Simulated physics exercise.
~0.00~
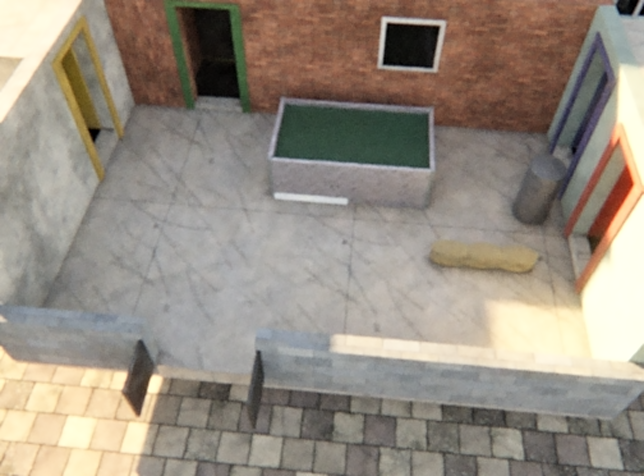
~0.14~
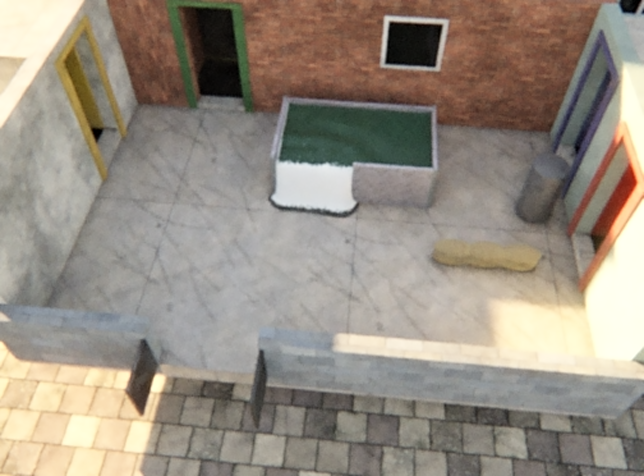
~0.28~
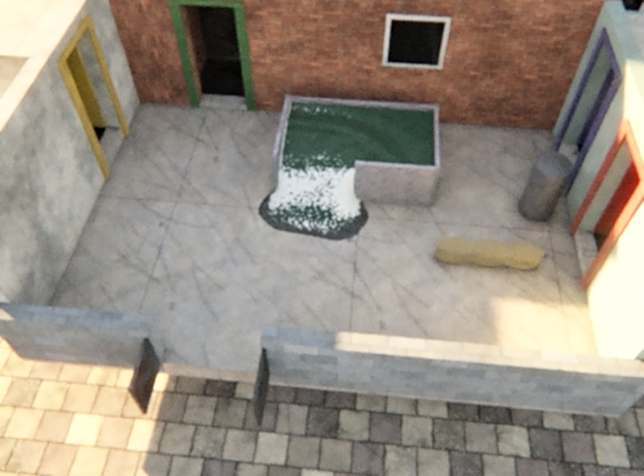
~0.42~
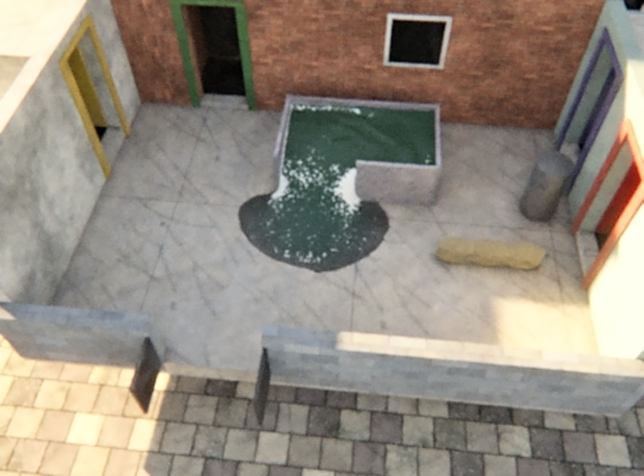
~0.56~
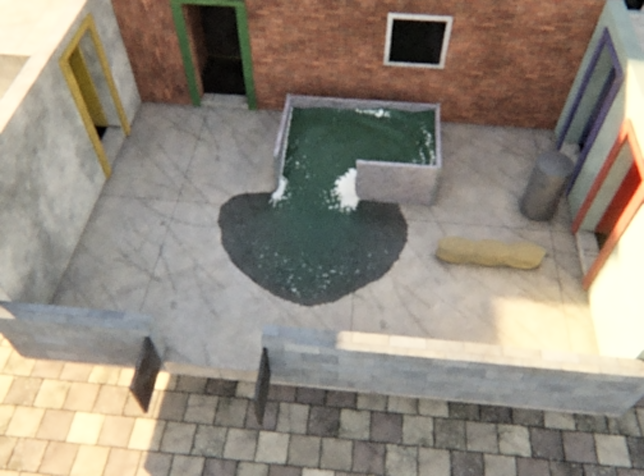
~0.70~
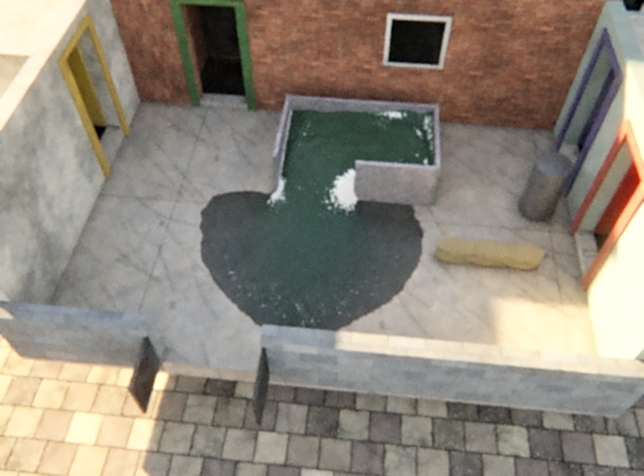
Green water poured out through a gap in the front of a raised tank in a walled yard, foaming white at first, then spread across the pale floor in a wide, dark, rounded pool.
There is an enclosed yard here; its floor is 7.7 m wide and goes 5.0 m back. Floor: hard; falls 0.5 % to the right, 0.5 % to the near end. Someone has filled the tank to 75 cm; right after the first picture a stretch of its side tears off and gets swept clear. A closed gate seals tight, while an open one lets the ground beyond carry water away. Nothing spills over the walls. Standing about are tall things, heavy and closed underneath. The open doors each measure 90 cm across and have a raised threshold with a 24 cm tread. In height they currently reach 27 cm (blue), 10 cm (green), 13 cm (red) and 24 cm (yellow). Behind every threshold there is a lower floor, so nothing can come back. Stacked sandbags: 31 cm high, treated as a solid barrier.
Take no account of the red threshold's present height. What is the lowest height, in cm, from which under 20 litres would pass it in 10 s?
6.5 cm.
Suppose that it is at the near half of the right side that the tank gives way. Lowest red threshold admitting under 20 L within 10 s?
Then the minimum is about 31 cm.
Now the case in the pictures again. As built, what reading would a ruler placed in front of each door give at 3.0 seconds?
Lab note, cm: Blue 0; green 0; red 0; yellow 0.
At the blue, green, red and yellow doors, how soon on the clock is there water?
The blue door at 4.0 s, the green door at 5.5 s, the red door at 3.2 s, the yellow door at 4.0 s.
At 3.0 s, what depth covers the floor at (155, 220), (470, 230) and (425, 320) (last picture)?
The depths come to about 1, 0 and 8 cm.
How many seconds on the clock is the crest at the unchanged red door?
4.0 s.
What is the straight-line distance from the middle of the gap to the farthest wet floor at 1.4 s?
I make it some 3.6 m.
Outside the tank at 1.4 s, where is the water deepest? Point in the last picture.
Around (296, 197).
After 1.4 s water covers 35 % of the floor, deepest (40 cm) near (296, 197); it has not reached the red door.
After 3.0 s water covers 45 % of the floor, deepest (25 cm) near (75, 337); it has not reached the red door.
After 10.0 s water covers 95 % of the floor, deepest (9 cm) near (526, 380); 7 cm at the red door, 0 litres in over its 13 cm threshold.
At the red door as built, the water arrived by 3.2 s and peaked near 11 cm at 4.0 s.
With a threshold of 6 cm, 26 litres would have come in within the 10 s; with 7 cm, 15 litres. So under 20 litres takes about 6.5 cm.
